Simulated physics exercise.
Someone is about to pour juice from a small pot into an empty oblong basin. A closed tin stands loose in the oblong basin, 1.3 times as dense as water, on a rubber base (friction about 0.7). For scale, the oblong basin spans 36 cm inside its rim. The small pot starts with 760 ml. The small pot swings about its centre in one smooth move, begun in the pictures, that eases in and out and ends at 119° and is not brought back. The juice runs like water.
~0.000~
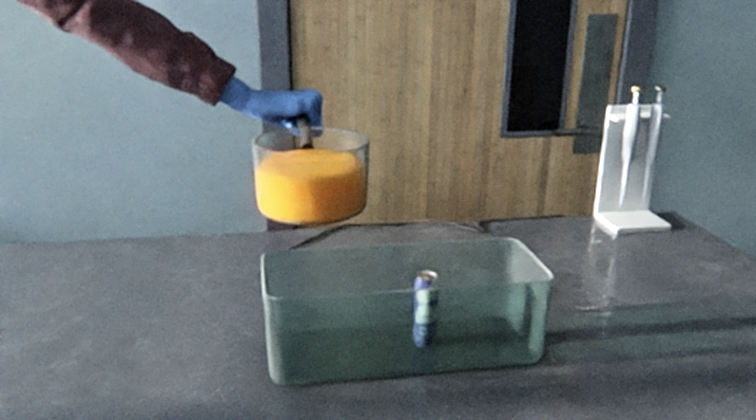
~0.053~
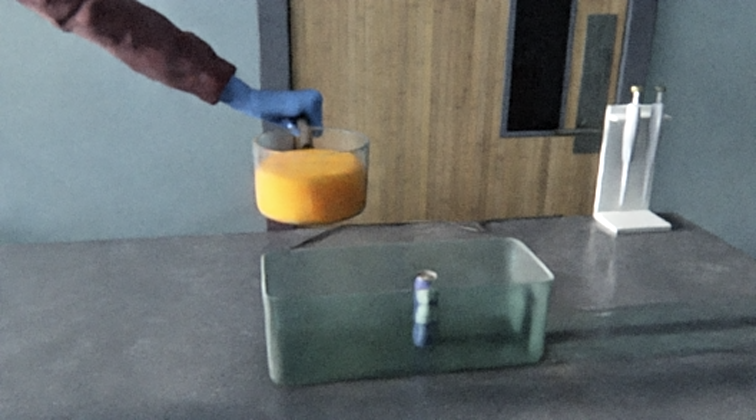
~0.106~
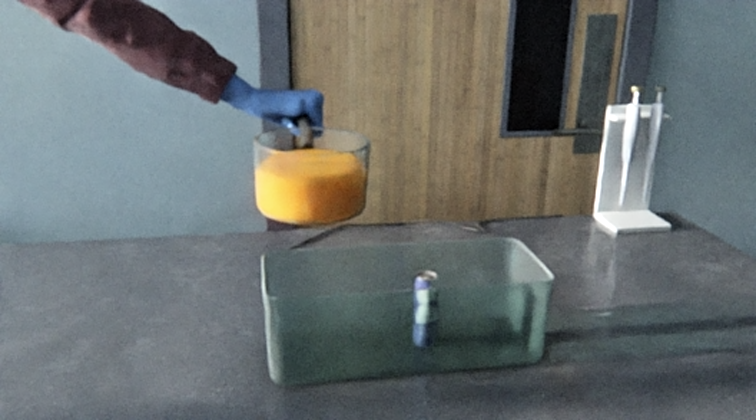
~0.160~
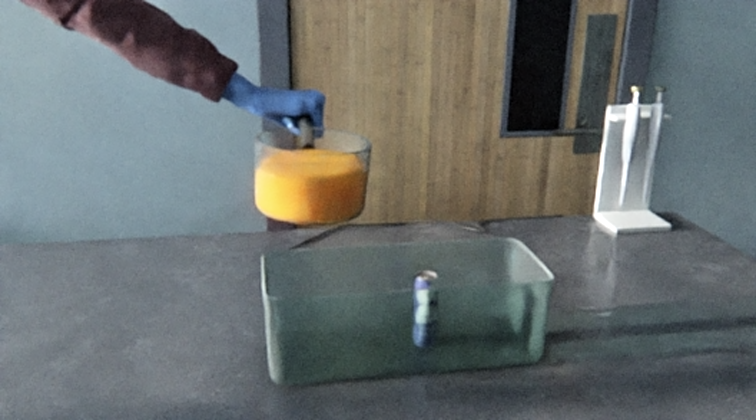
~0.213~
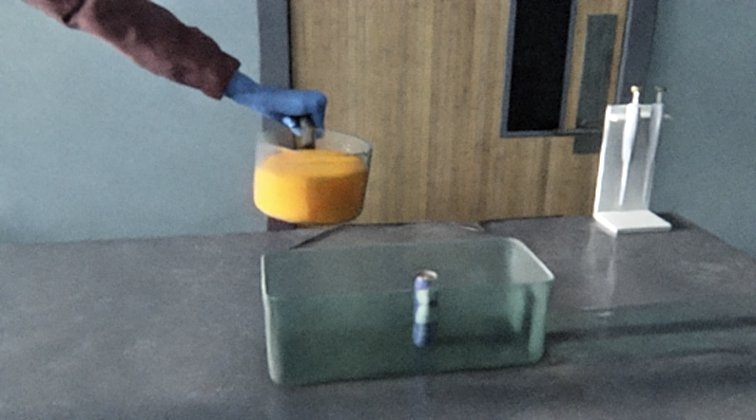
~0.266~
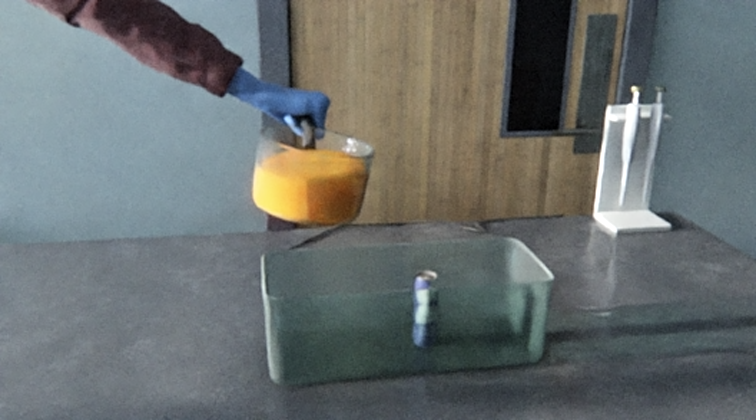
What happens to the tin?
It keeps standing.
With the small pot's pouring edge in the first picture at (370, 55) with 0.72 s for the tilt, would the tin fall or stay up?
Then it falls.
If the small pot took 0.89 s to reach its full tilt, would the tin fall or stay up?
The tin remains upright.
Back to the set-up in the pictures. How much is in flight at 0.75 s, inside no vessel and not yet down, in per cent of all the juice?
Near 24 in a hundred.
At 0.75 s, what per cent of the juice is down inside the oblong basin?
About 7 per cent.
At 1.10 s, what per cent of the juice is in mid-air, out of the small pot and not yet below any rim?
Some 10 per cent.
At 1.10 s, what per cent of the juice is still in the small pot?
Near 10 in a hundred.
After 0.75 s the tilt is 68° and 70 per cent is still to pour; the tin stands where it began.
After 1.10 s the tilt is 108° and 10 per cent is still to pour; the tin stands where it began.
After 1.47 s the tilt is 119° and 0 per cent is still to pour; the tin stands where it began.
After 1.87 s the tilt is 119° and 0 per cent is still to pour; the tin stands where it began.
In the end the tin stands where it began.
